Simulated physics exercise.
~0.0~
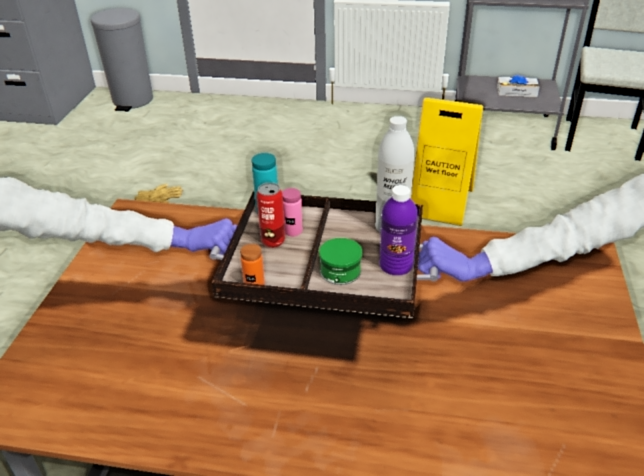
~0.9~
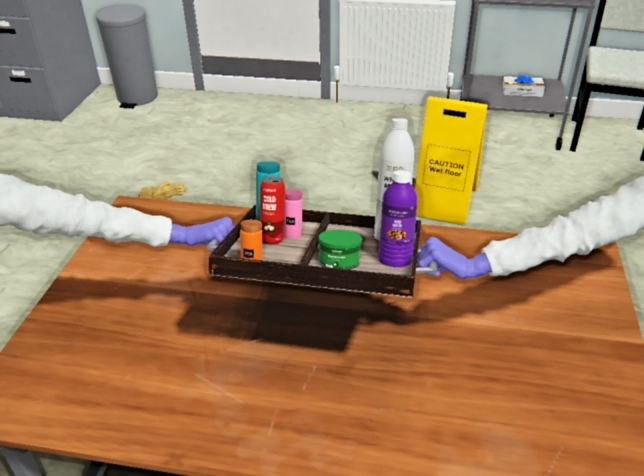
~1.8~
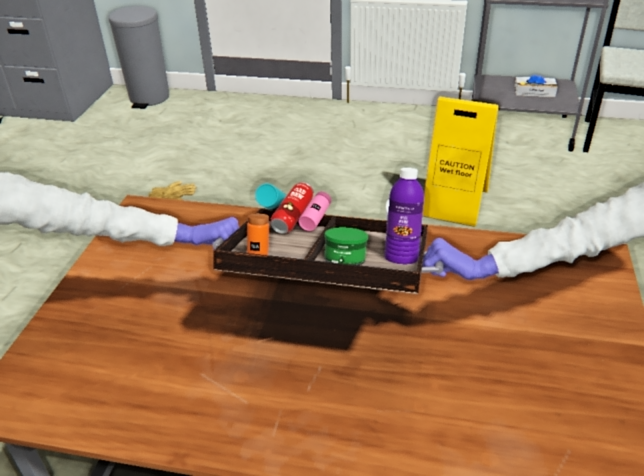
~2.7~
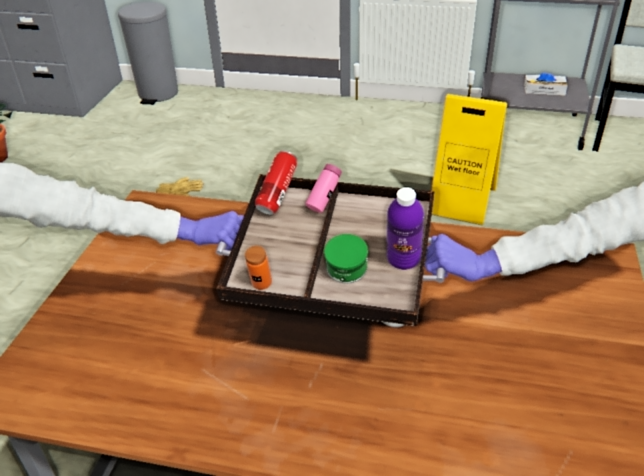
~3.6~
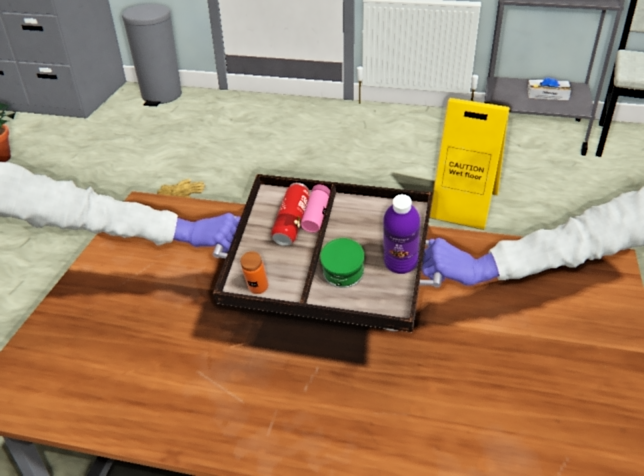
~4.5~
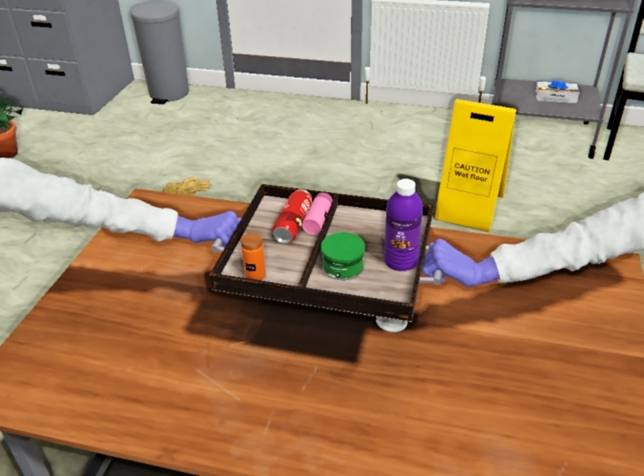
To begin with, two purple-gloved hands hold a divided tray of upright containers above a wooden table. The far edge dips, and the turquoise jar, white bottle, red can and pink shaker begin to lean. The white bottle drops out of sight and the turquoise jar tips upside down over the far rim, while the can and pink shaker topple. The tray then tilts toward the viewer, and the can and pink shaker settle on their sides. Finally it levels, with the purple bottle, green tub and orange shaker upright and the white bottle lying partly hidden beneath the tray.
